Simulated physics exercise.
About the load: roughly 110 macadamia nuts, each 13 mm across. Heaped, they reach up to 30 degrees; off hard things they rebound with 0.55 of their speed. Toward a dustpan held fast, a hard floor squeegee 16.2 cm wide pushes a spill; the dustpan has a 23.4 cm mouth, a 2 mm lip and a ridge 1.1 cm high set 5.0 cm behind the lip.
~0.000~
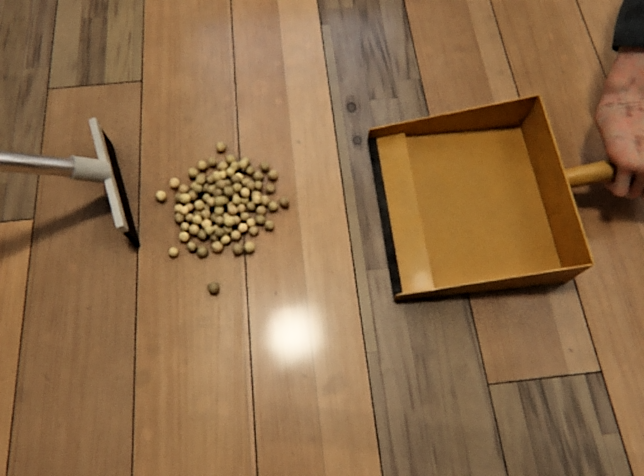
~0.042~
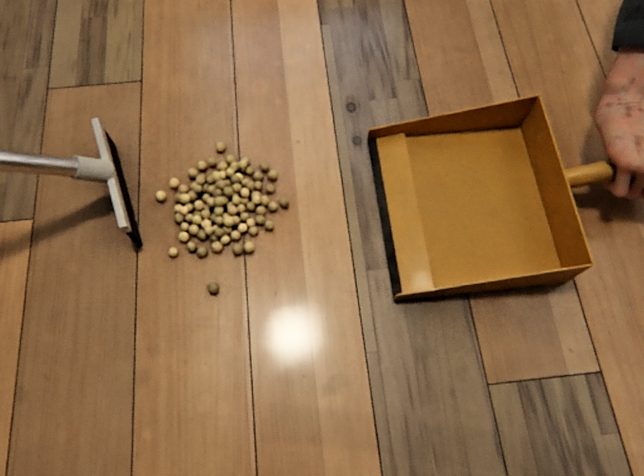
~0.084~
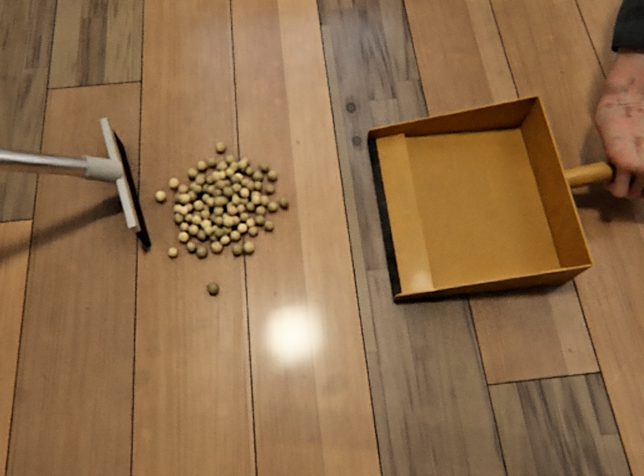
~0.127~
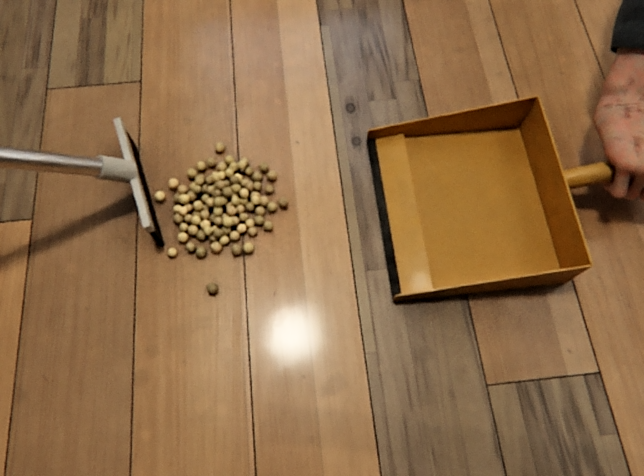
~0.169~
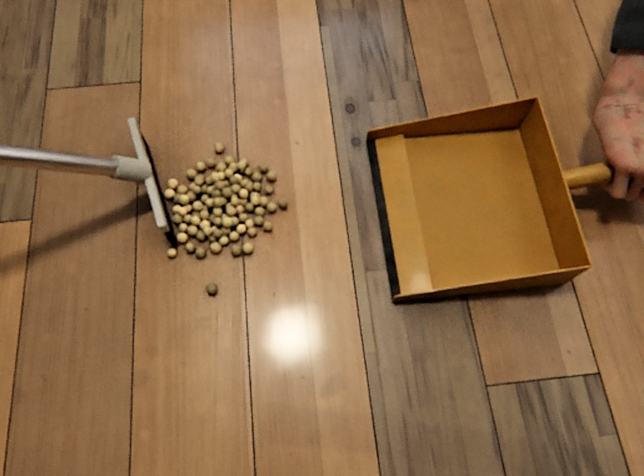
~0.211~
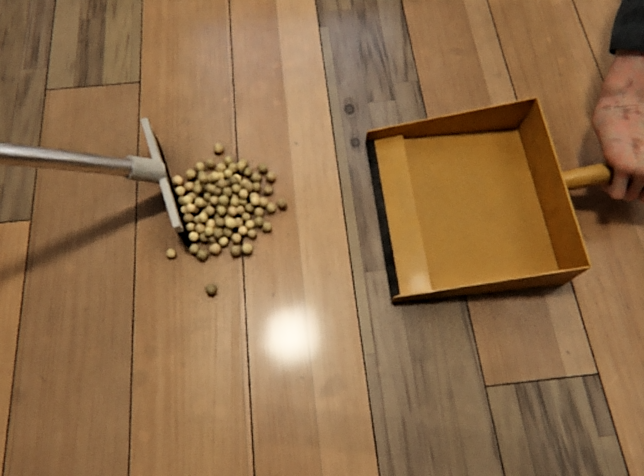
On a wooden floor, a squeegee sliding right into a pile of round nuts while a hand holds a dustpan still.
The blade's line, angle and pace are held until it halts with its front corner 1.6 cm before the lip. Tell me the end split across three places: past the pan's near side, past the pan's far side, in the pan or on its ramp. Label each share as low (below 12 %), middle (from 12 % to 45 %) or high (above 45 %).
Near side - low; far side - middle; pan - middle.
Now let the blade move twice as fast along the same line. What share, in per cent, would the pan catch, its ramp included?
Then around 35 per cent.
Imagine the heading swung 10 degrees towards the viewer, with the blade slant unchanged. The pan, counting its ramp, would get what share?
Under that change, roughly 15 in a hundred.
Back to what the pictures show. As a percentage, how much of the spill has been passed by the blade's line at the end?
Roughly 25 in a hundred.
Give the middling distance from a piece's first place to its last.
Around 20 centimetres.
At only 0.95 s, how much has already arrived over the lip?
Around 15 per cent of the load.
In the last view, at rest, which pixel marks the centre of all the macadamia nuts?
Resting centre estimate: Around (361, 179).
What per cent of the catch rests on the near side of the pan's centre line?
Estimate: Close to 30 %.
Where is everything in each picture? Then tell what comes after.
Blade from (123, 228) to (96, 126), moved 0.0 cm, 0 of the pieces shifted so far; middle of the pieces at (224, 200); pan at (476, 205), in the first frame.
Blade from (126, 228) to (99, 126), moved 0.4 cm, 0 of the pieces shifted so far; middle of the pieces at (224, 200), in the second frame.
Blade from (135, 228) to (107, 126), moved 1.5 cm, 0 of the pieces shifted so far; middle of the pieces at (224, 200), in the third frame.
Blade from (149, 228) to (121, 126), moved 3.3 cm, 0 of the pieces shifted so far; middle of the pieces at (223, 200), in the fourth frame.
Blade from (164, 228) to (134, 126), moved 5.1 cm, 1 of the pieces shifted so far; middle of the pieces at (223, 201), in the fifth frame.
Blade from (178, 228) to (147, 126), moved 6.9 cm, 44 of the pieces shifted so far; middle of the pieces at (225, 200); pan at (474, 207). The blade's pace is about 0.43 m/s, heading 4 degrees towards the viewer's side, in the sixth frame.
After 0.48 s, middle of the blade 15 cm from the lip; 0 % over the lip, far side 10 %, near side 0 %.
Then, at 0.66 s, middle of the blade 8 cm from the lip; 0 % over the lip, far side 20 %, near side 0 %.
Then, at 0.95 s, middle of the blade 4 cm from the lip; 15 % over the lip, far side 25 %, near side 0 %.
By 1.4 s all is still; near side 0 %, far side 25 %, pan 15 %, in front of the lip or behind the blade 60 %.
